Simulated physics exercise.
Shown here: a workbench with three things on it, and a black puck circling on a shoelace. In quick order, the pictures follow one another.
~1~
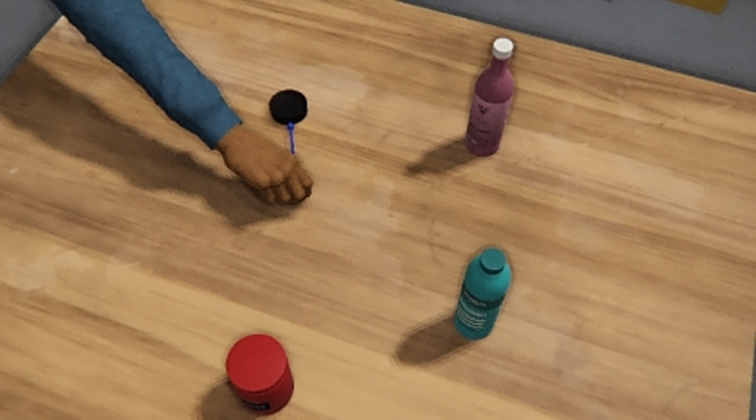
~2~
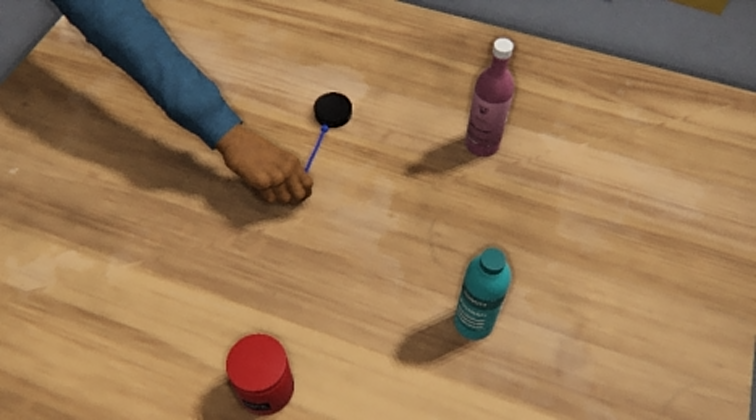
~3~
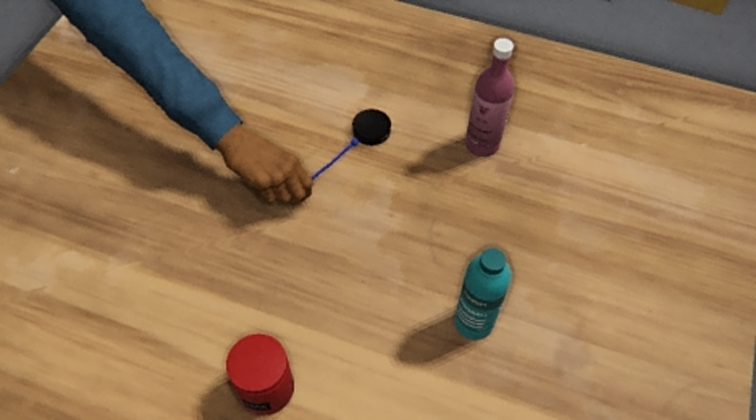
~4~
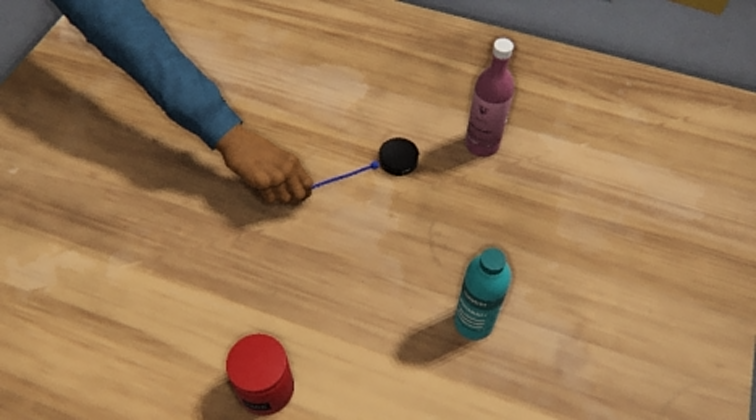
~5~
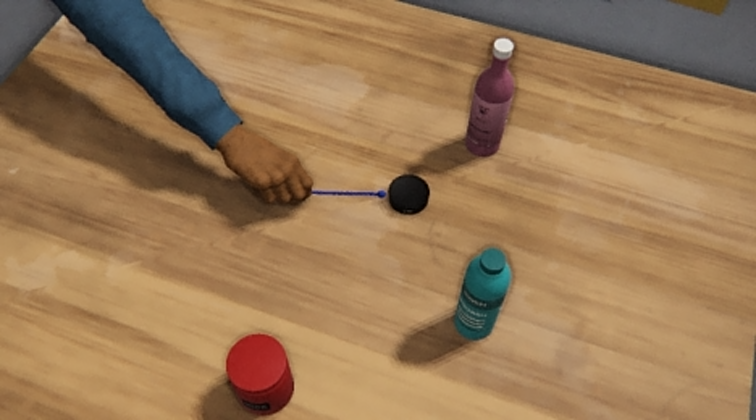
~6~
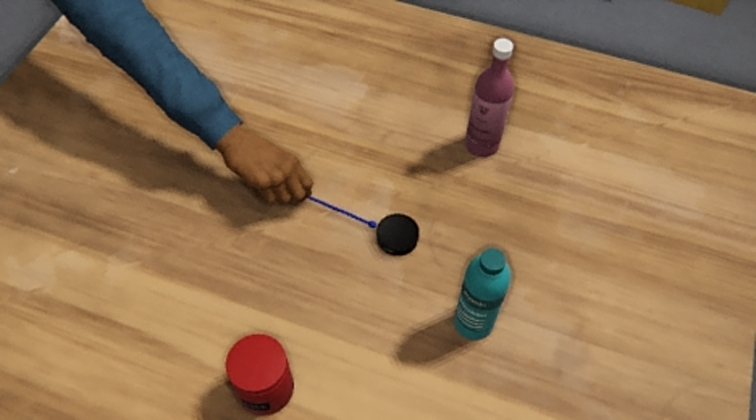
At first, a black puck sits above a closed hand in a blue sleeve, joined to it by a thin blue cord, on a wooden bench with a pink bottle, a turquoise bottle and a red jar. The puck then swings clockwise, moving right, then down, and curving back slightly left, while the hand stays put.
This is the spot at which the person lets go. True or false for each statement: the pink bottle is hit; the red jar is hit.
Pink bottle: False; red jar: True.
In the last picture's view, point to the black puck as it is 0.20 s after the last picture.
At that moment it is at (300, 367).
Then, 0.08 s later than the last view, puck near (340, 309).
Then, 0.20 s later than the last view, puck near (300, 367); red jar pushed aside.
Finally, puck near (300, 368); red jar pushed aside. The pink bottle stays untouched and the red jar gets hit.
